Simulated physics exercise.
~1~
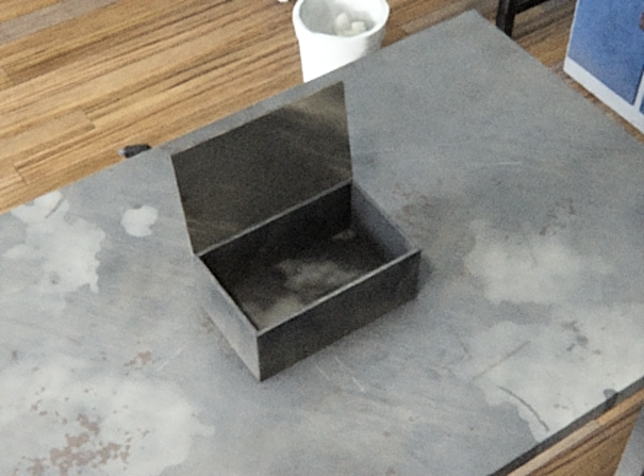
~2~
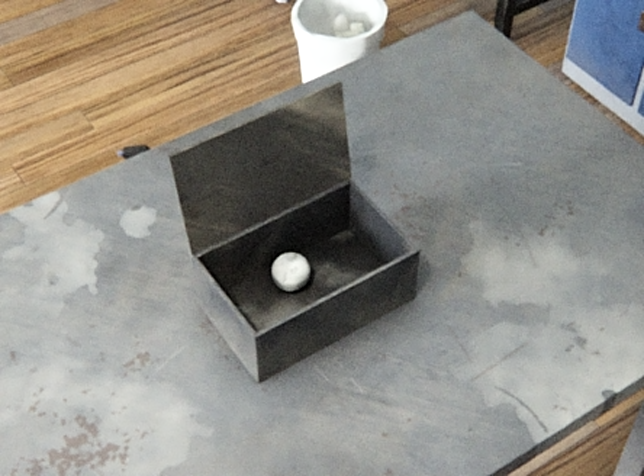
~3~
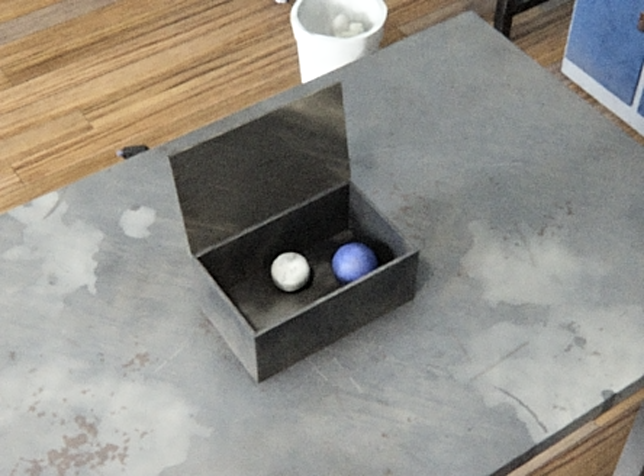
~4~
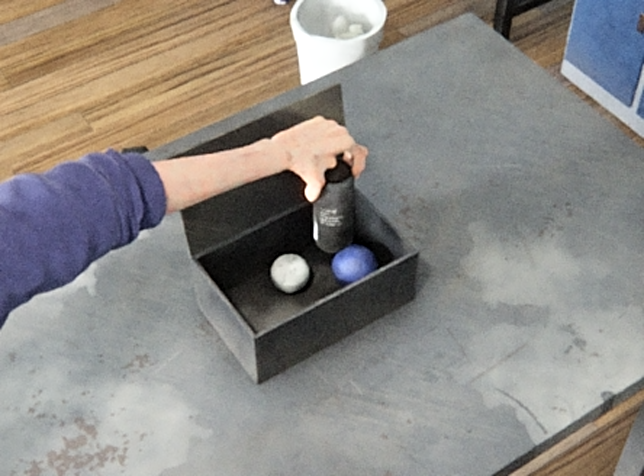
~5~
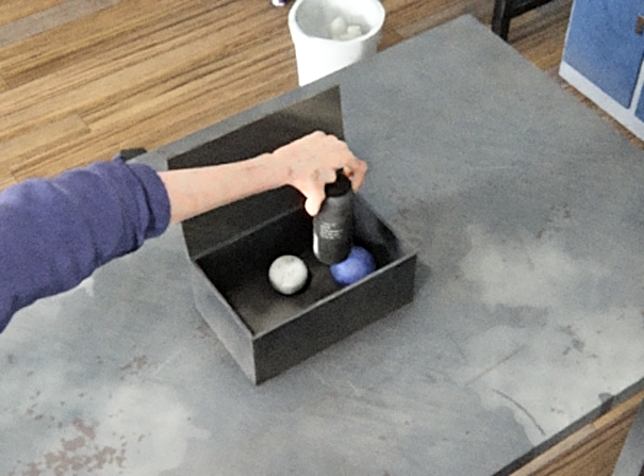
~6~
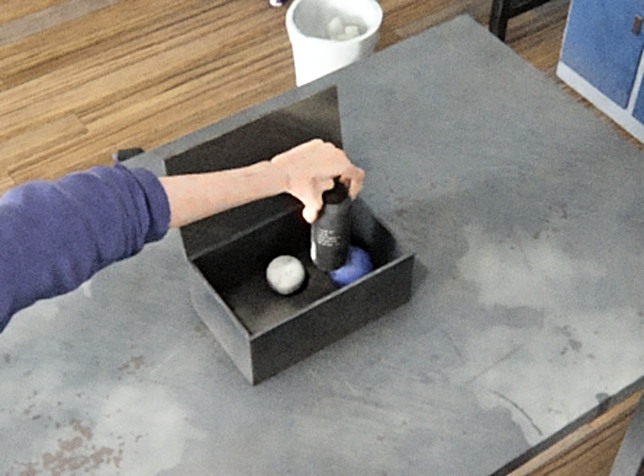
A hand in a purple sleeve lowered a black can into an open dark box, after a white ball and then a blue ball had appeared inside it.
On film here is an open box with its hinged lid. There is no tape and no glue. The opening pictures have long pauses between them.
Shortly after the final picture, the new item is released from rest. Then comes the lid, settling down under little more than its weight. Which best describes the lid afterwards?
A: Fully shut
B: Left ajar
Option A: Fully shut.
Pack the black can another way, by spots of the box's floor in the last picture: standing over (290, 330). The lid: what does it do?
That way the lid ends up partly open.
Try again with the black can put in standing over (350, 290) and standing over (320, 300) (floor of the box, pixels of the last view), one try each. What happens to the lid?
First, it comes fully down; second, it gets propped open.
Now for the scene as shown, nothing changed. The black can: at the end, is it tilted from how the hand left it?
It tips.
Then, 0.50 s after the last picture, black can on its side near (287, 322); blue ball rolled a little; white ball rolled a little.
Then, 1.70 s after the last picture, lid 53° above the rim; black can on its side near (287, 326); white ball rolled a little; blue ball rolled a little.
At rest, lid shut; tipped over in the box, black can; the other 2 in place. Seen from the same camera at the end, black can near (287, 326).
